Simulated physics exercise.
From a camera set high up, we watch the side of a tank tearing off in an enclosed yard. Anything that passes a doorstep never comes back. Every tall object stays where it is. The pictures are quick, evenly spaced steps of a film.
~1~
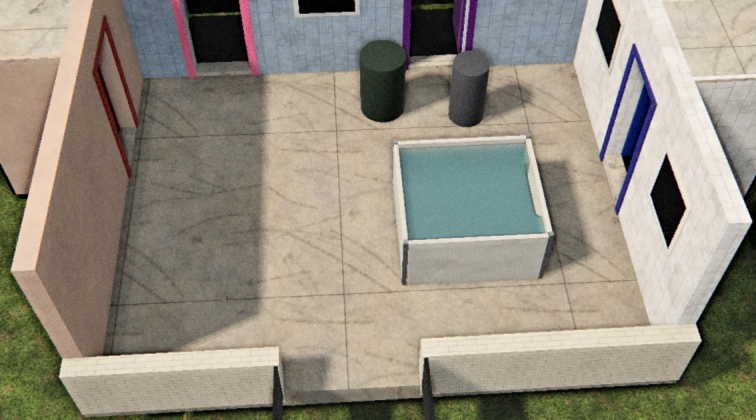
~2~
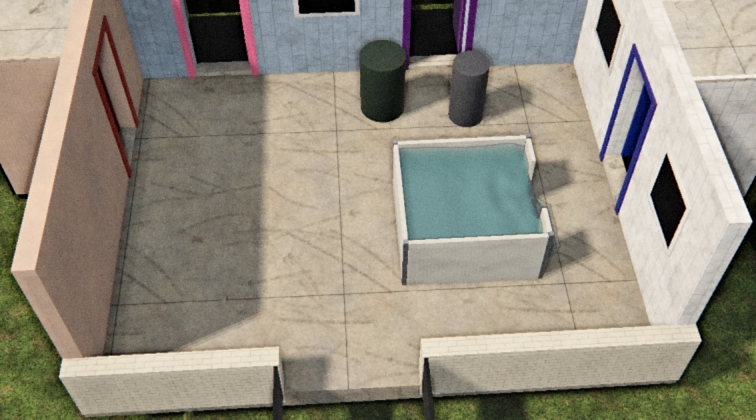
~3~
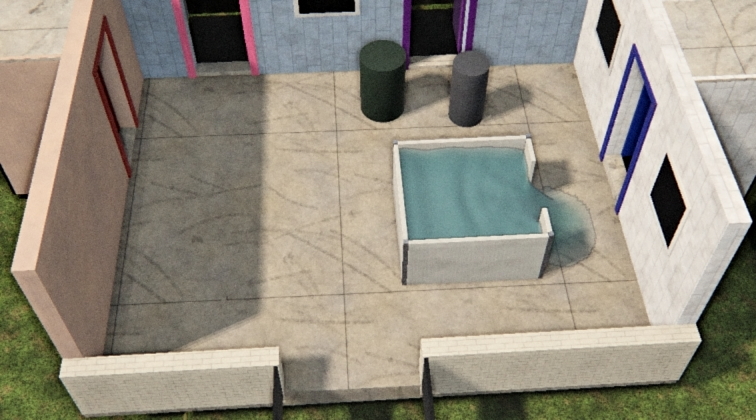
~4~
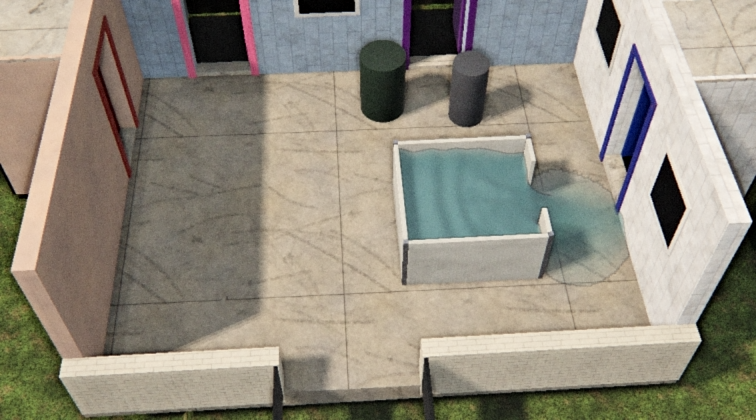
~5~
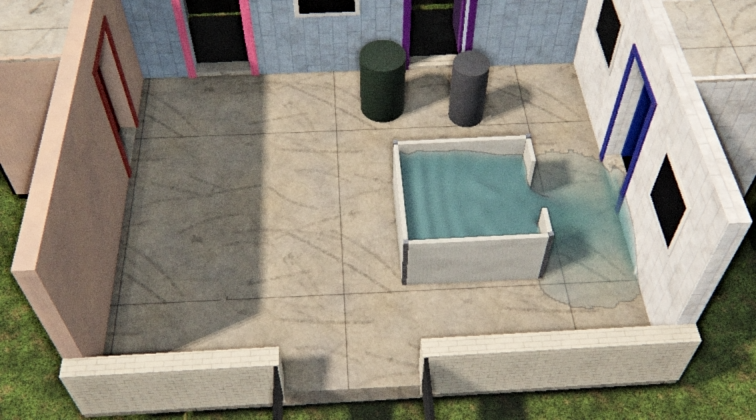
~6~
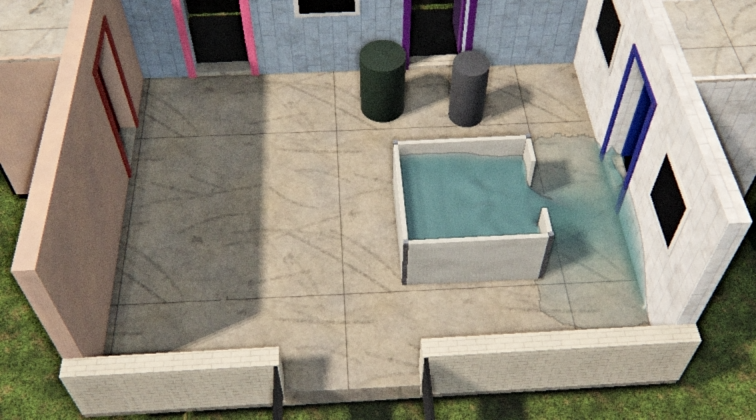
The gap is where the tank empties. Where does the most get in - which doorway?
At the blue doorway.
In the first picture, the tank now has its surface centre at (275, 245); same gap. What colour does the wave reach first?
It's the one in blue.
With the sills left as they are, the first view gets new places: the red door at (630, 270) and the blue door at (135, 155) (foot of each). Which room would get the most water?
Answer: The red one.
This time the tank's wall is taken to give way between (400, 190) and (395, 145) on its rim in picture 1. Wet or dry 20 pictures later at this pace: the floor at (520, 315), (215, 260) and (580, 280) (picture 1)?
In that order: Clear, flooded, no water.
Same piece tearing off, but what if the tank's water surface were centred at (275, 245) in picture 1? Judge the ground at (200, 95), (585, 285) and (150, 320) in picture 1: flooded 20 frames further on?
In order: Unreached, reached, unreached.
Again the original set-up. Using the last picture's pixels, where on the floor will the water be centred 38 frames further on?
My pick is pixel (426, 214).
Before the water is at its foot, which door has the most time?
The red one.
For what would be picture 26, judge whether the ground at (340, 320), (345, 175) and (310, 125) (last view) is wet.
Taking them in turn: Drenched, not wetted, not wetted.
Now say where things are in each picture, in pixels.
The first frame shows still water in the tank at (470, 191).
In the second frame, the front is at a hidden place, out from the gap at (530, 214).
In the third frame, water pours out at (530, 214) and has run to (590, 236).
In the fourth frame, water pours out at (530, 215) and has run to (627, 245).
In the fifth frame, water pours out at (530, 215) and has run to (639, 288).
In the sixth frame, water pours out at (530, 214) and has run to (648, 319).
A moment on, water covers 15 % of the floor; purple door not reached, pink door not reached, red door not reached, blue door a lot in.
Next, water covers 25 % of the floor; purple door wet at the sill, nothing in, pink door not reached, red door not reached, blue door a lot in.
Then, water covers 50 % of the floor; purple door a trickle in, pink door not reached, red door not reached, blue door a lot in.
Later, water covers 85 % of the floor; purple door a trickle in, pink door wet at the sill, nothing in, red door wet at the sill, nothing in, blue door a lot in.
In the end, water covers 100 % of the floor; purple door some in, pink door wet at the sill, nothing in, red door some in, blue door a lot in; the blue door has let in the most.
